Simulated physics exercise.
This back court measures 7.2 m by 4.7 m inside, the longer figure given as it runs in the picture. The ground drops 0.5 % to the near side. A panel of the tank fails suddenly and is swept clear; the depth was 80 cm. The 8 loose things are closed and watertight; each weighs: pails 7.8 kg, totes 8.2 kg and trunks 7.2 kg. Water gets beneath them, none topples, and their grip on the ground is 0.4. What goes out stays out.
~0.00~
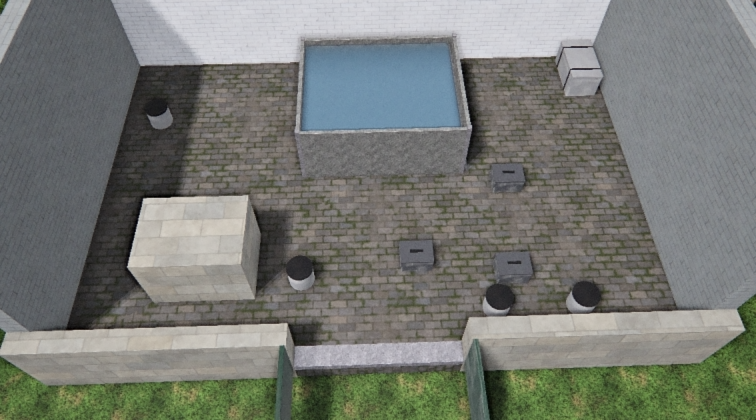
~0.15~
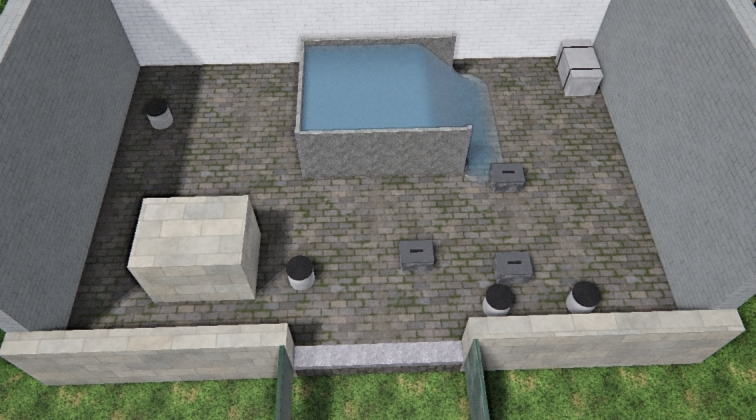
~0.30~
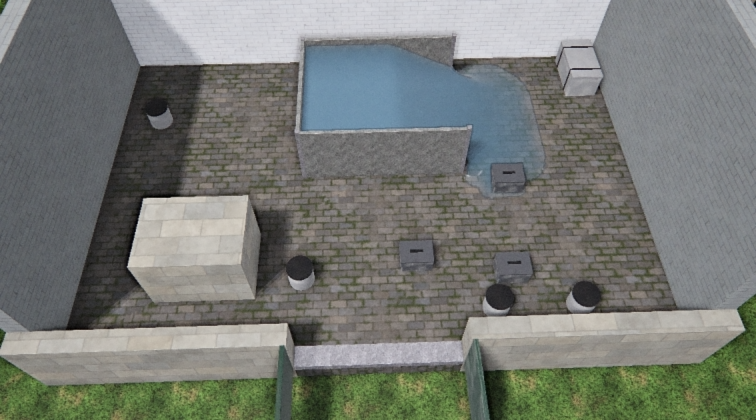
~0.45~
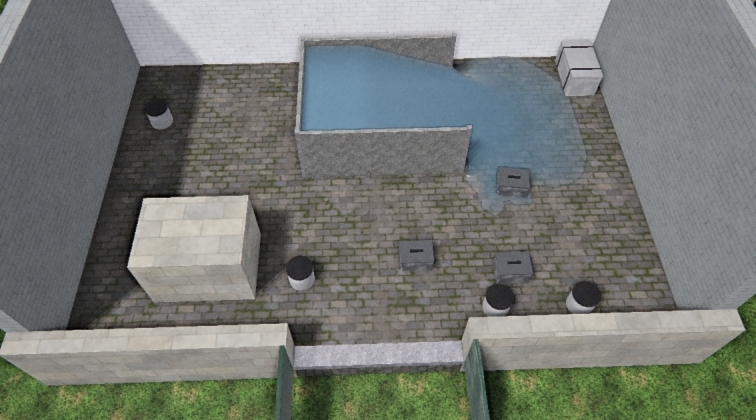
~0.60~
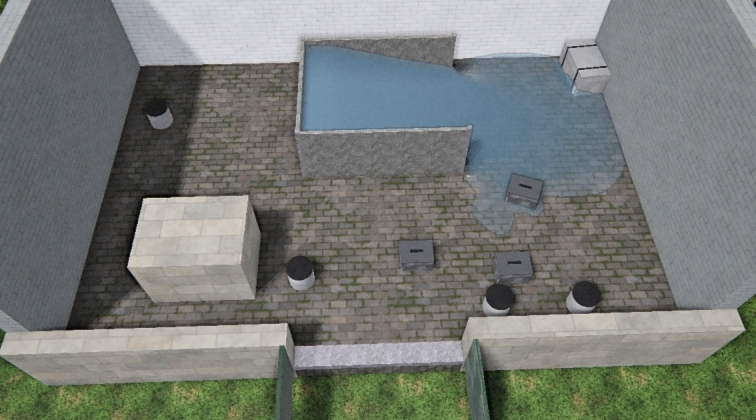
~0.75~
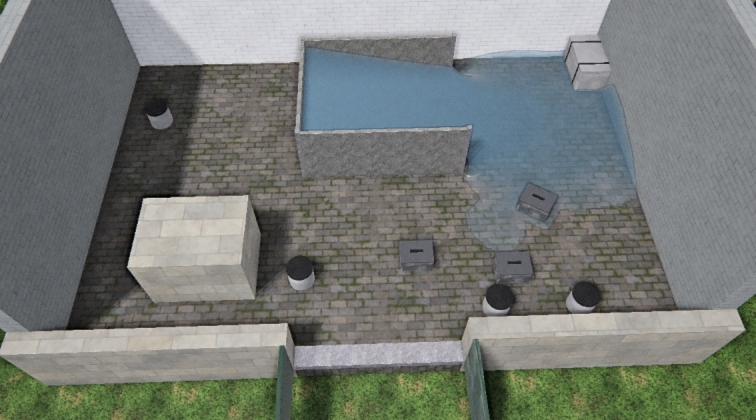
To begin with, a raised tank of blue water stands against the white wall of a paved court scattered with boxes and drums. Its right side opens and water spreads rightward over the paving, passing a dark box. That box then slides and turns toward the lower right, while the pale box in the far corner shifts slightly.
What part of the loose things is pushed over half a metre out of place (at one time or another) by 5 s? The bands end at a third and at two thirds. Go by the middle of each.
Share: Two thirds or more.
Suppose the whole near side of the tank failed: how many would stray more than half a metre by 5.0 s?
In that case 5 of them.
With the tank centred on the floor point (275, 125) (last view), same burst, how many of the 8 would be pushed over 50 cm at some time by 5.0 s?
Then 7.
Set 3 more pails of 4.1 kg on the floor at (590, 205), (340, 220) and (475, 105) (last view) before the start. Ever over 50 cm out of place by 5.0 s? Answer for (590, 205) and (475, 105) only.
In that order: Over, more.
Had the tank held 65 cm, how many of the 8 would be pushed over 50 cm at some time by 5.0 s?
In that case 6 of them.
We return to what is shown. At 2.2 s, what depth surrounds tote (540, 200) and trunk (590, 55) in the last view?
About 10 and 47 cm.
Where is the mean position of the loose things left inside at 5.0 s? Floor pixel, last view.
Around (349, 180).
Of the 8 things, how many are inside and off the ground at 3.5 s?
2 of them.
After 1.1 s 1 of 8 are over 50 cm from their spots; 1 afloat.
After 2.2 s 1 of 8 are over 50 cm from their spots; 2 afloat.
After 3.5 s 5 of 8 are over 50 cm from their spots; 2 afloat.
After 5.0 s 7 of 8 are over 50 cm from their spots, and 7 have been at some point; 1 afloat.
